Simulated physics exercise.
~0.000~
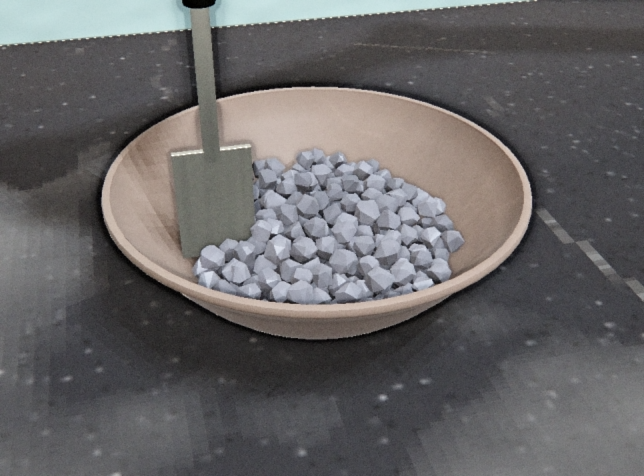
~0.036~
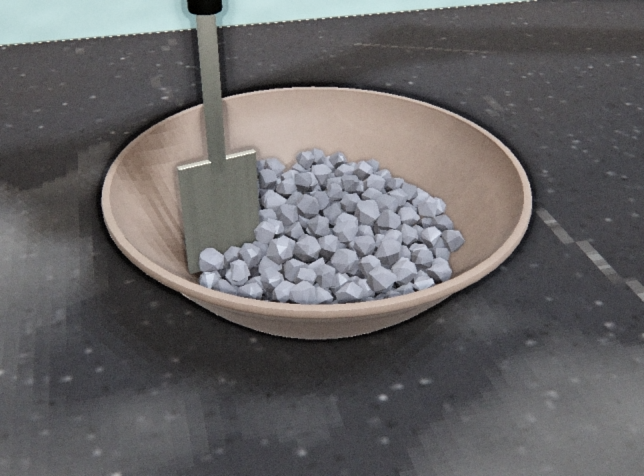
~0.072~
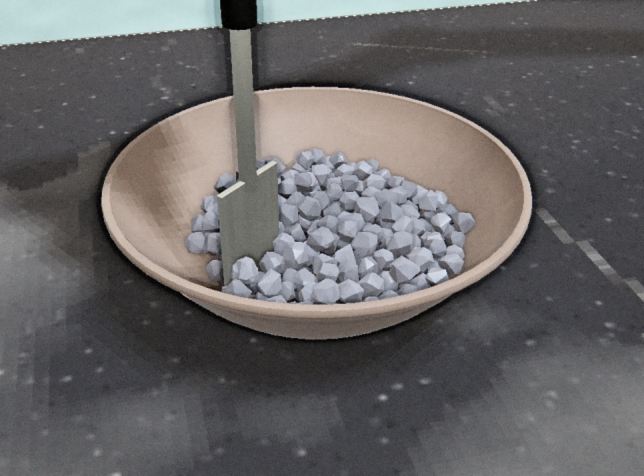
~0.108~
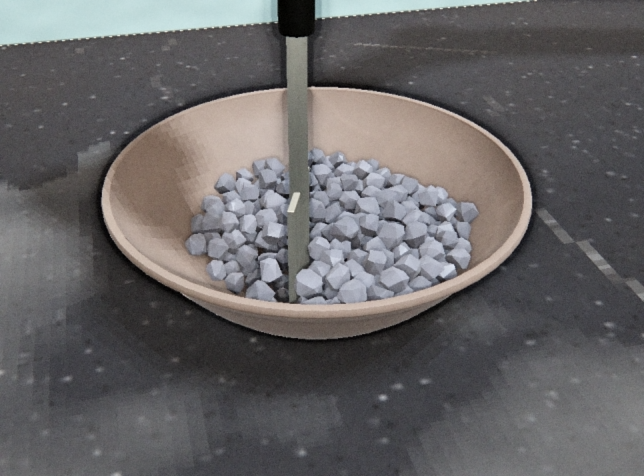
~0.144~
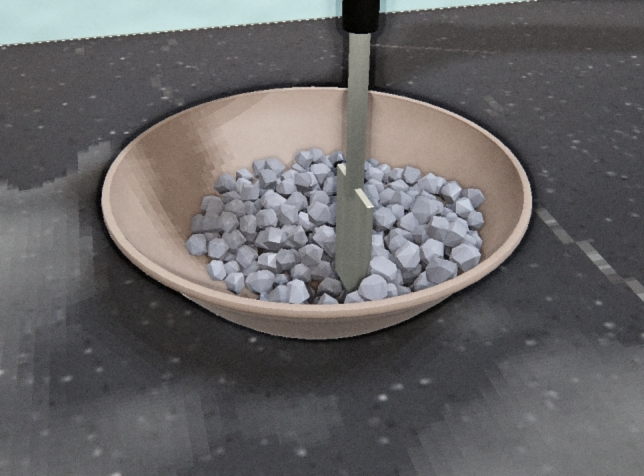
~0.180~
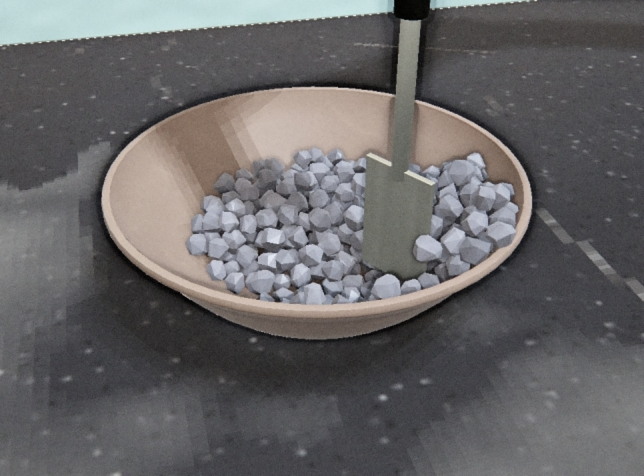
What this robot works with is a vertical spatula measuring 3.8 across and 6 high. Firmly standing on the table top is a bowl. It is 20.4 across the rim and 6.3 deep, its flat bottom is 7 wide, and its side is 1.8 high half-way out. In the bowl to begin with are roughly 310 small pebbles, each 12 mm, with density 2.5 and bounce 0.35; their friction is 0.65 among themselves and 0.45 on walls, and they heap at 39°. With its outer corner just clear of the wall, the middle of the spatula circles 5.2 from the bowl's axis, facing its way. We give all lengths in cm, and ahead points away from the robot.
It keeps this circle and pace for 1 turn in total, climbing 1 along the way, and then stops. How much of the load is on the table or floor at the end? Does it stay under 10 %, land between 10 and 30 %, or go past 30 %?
It lands between 10 and 30 %.
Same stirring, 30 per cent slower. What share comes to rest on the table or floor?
Roughly 5 per cent.
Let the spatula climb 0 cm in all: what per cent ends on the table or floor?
25 per cent, roughly.
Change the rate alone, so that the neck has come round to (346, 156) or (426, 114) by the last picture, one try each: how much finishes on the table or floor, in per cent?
Some 5 and 25 per cent respectively.
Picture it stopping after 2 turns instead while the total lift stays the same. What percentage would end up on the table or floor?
Estimate: About 25 percent.
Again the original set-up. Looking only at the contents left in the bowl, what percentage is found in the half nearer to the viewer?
It comes to near 50 percent.
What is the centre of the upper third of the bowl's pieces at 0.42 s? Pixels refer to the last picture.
Roughly pixel (227, 155).
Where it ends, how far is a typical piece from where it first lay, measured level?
6 cm.
After 0.30 s, 210° round, highest piece 9 above the table; 295 in the bowl, 1 on the table or floor, 15 in flight or on the tool.
After 0.42 s, 300° round, highest piece 10 above the table; 269 in the bowl, 22 on the table or floor, 20 in flight or on the tool.
After 0.68 s, 0° round, highest piece 7 above the table; 250 in the bowl, 61 on the table or floor.
After 1.38 s, 0° round, highest piece 7 above the table; 250 in the bowl, 61 on the table or floor.
At rest, 250 in the bowl, 61 on the table or floor. That is 20 % on the table or floor.
